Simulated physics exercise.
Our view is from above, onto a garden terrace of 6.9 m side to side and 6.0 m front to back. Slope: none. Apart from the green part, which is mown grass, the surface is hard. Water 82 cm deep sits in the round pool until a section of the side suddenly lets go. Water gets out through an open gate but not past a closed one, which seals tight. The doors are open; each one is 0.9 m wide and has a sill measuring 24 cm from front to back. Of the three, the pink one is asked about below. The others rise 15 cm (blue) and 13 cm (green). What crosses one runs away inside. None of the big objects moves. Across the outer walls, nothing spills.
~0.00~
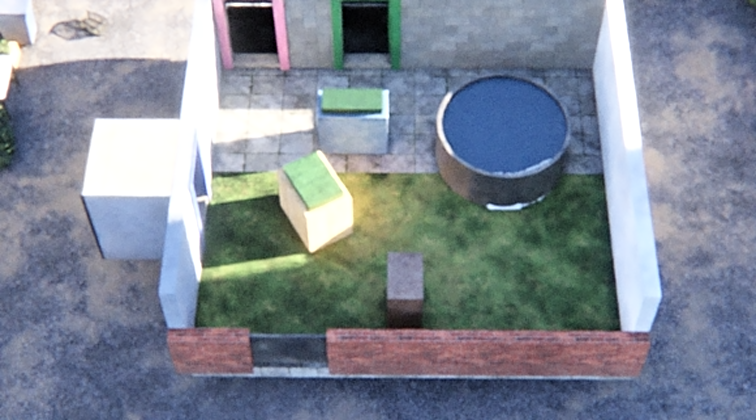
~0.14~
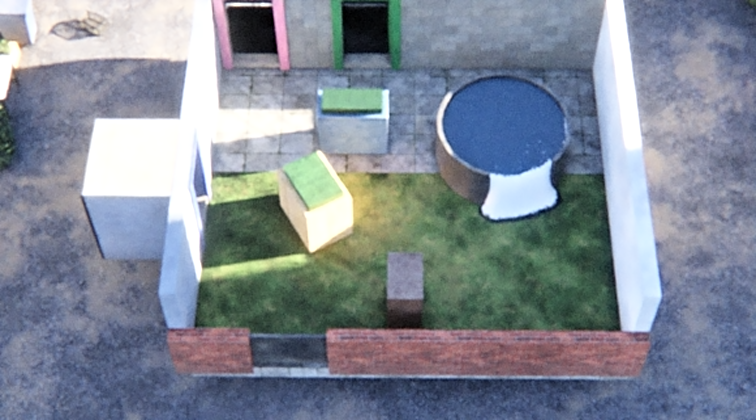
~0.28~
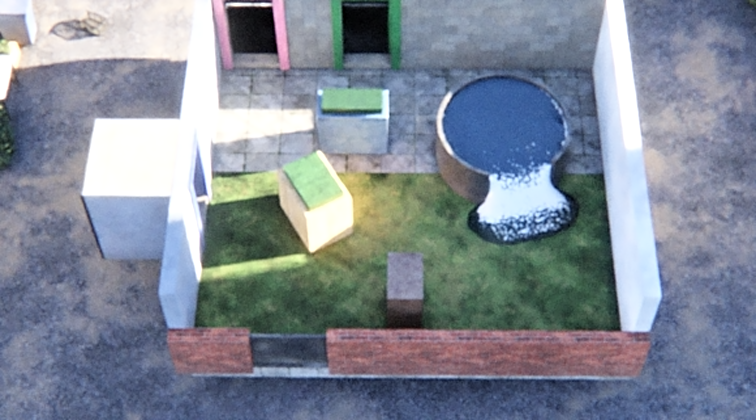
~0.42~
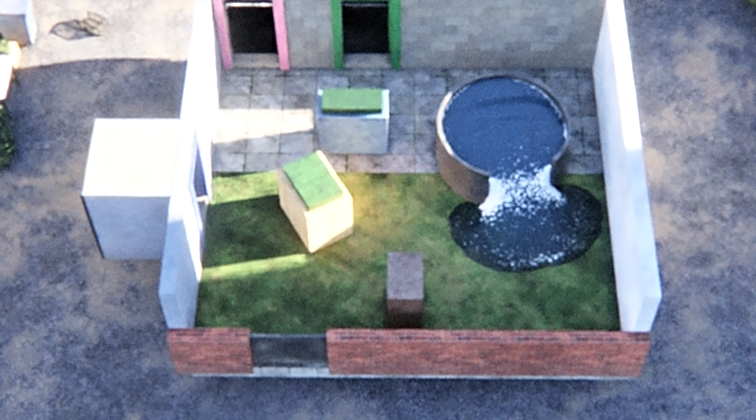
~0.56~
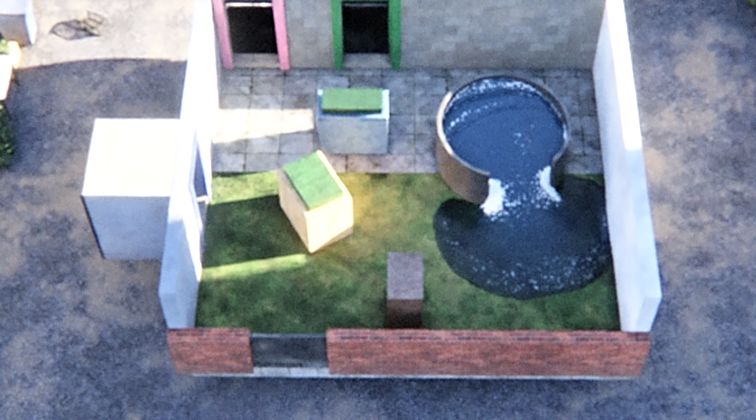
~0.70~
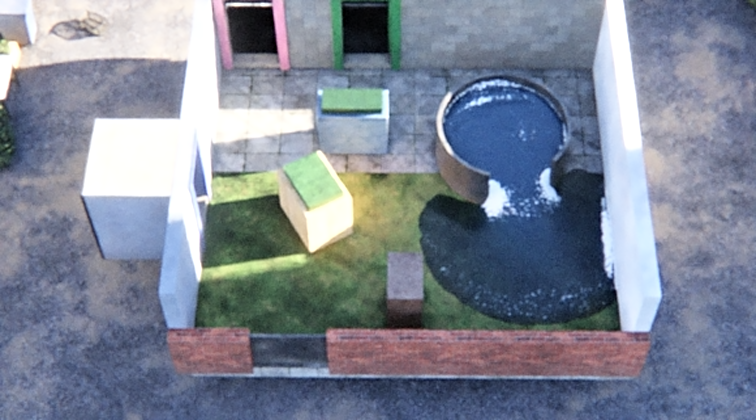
Round pool in a walled garden terrace opening at its front, dark water pouring out with white foam and spreading across the grass.
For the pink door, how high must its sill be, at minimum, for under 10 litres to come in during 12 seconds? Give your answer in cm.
It must be roughly 7 cm high.
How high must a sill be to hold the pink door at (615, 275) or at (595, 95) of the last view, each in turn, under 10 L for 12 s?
Around 24 and 7.5 cm respectively.
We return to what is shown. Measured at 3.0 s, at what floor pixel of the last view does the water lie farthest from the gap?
Close to pixel (305, 354).
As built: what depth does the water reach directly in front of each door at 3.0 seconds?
Door by door in cm - blue 0, pink 0, green 0.
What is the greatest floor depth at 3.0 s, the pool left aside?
Around 30 centimetres.
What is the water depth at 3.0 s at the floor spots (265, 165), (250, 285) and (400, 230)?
In order: Around 0, 0 and 2 cm.
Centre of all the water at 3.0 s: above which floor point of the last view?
I'd put it close to (514, 241).
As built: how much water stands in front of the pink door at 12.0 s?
11.0 cm.
After 1.4 s water covers 30 % of the floor, deepest (43 cm) near (622, 356); it has not reached the pink door.
After 3.0 s water covers 40 % of the floor, deepest (30 cm) near (429, 325); it has not reached the pink door.
After 12.0 s water covers 100 % of the floor, deepest (12 cm) near (216, 130); 11 cm at the pink door, 0 litres in over its 11 cm sill.
At the pink door as built, the water arrived by 9.4 s and peaked near 11 cm at 11.4 s.
With a sill of 6 cm, 14 litres would have come in within the 12 s; with 8 cm, 5 litres. So under 10 litres takes about 7 cm.
